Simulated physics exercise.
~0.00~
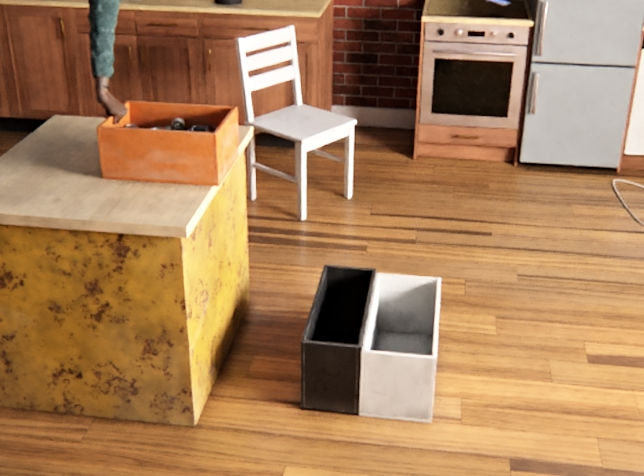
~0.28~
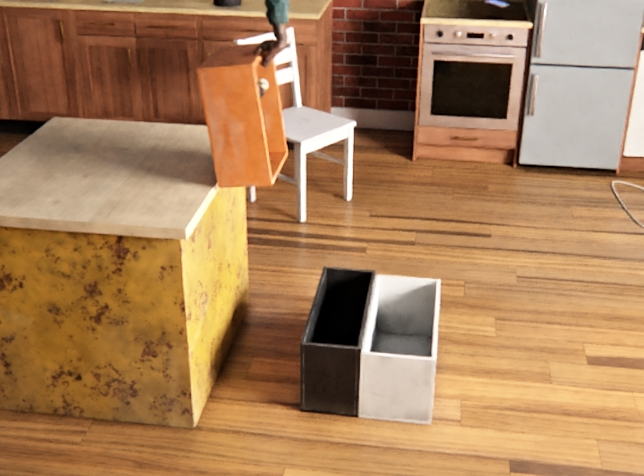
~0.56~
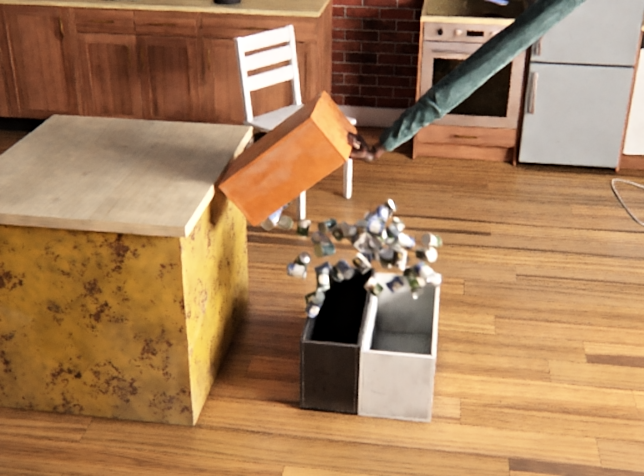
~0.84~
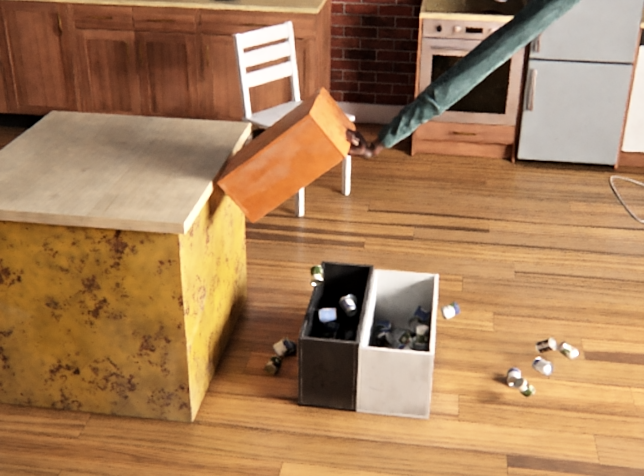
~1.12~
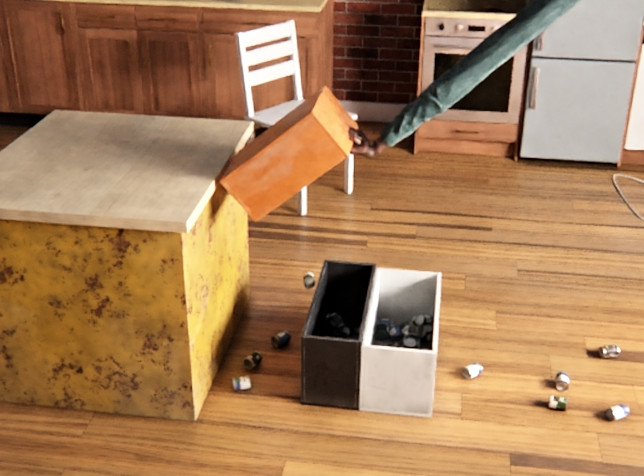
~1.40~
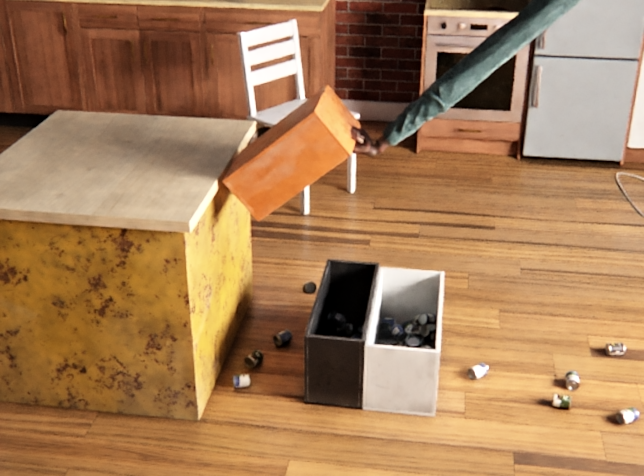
Orange crate tipped by a hand from a bench, spilling small tins into black and white bins, several scattering across wooden floor.
